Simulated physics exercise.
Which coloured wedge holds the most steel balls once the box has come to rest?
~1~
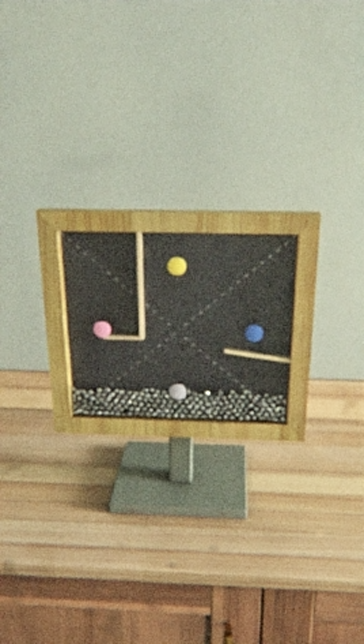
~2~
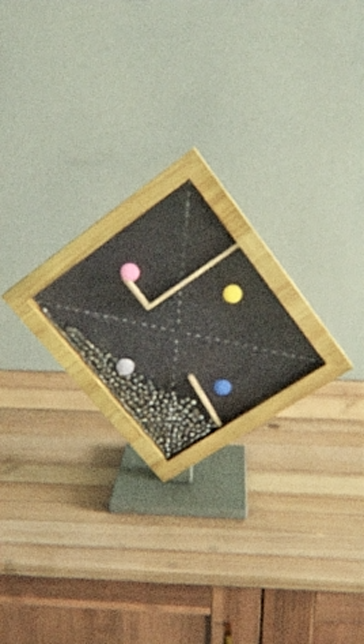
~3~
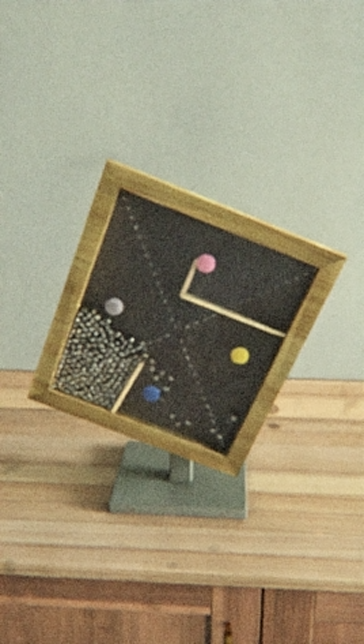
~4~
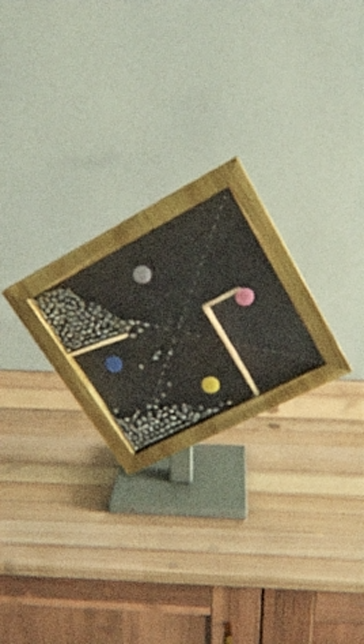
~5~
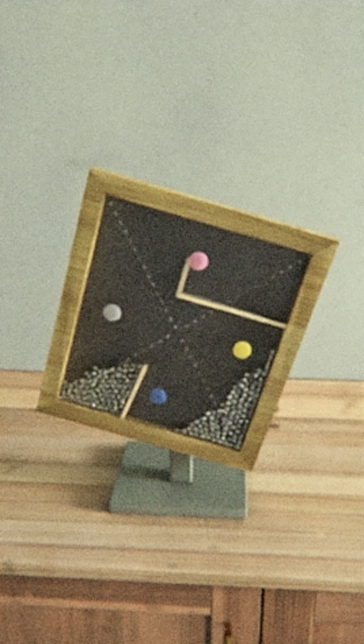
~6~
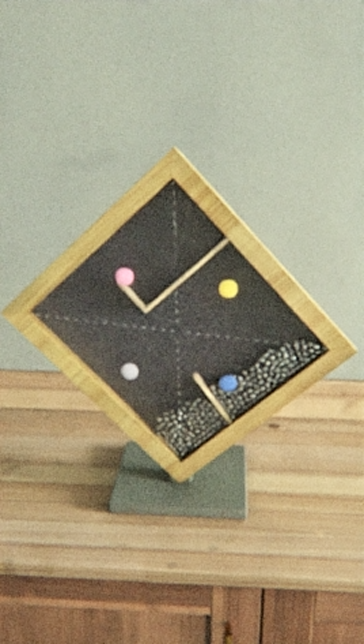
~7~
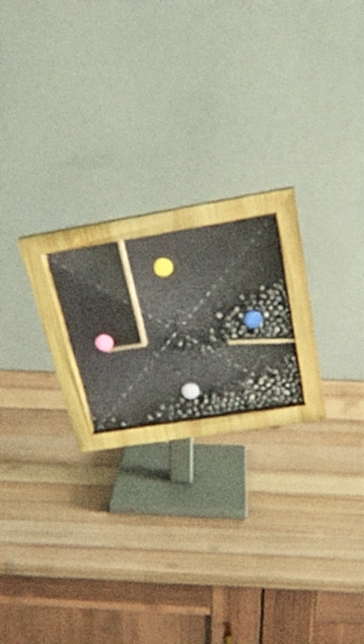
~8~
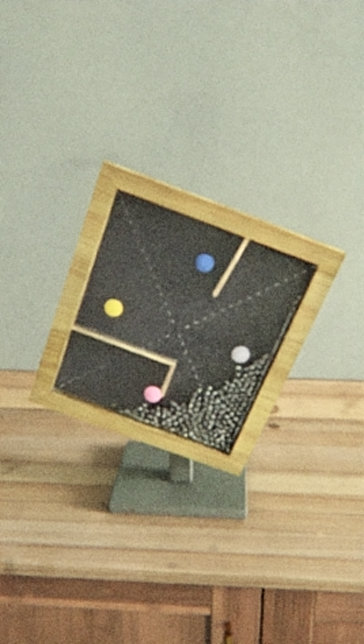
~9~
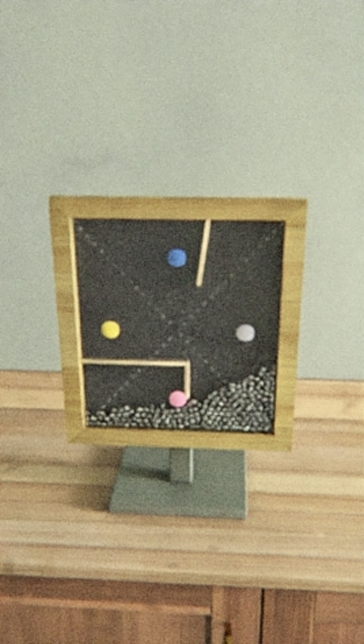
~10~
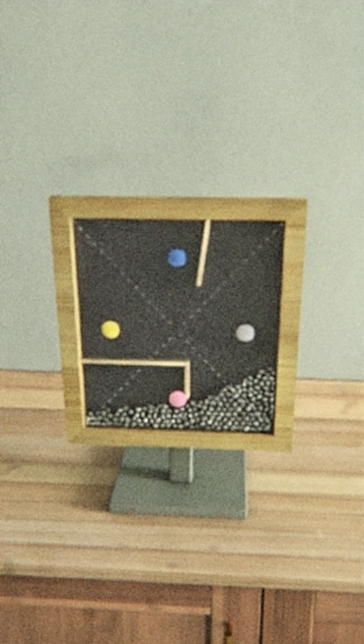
The pink wedge, which ends up at the bottom of the box, holds the most balls.
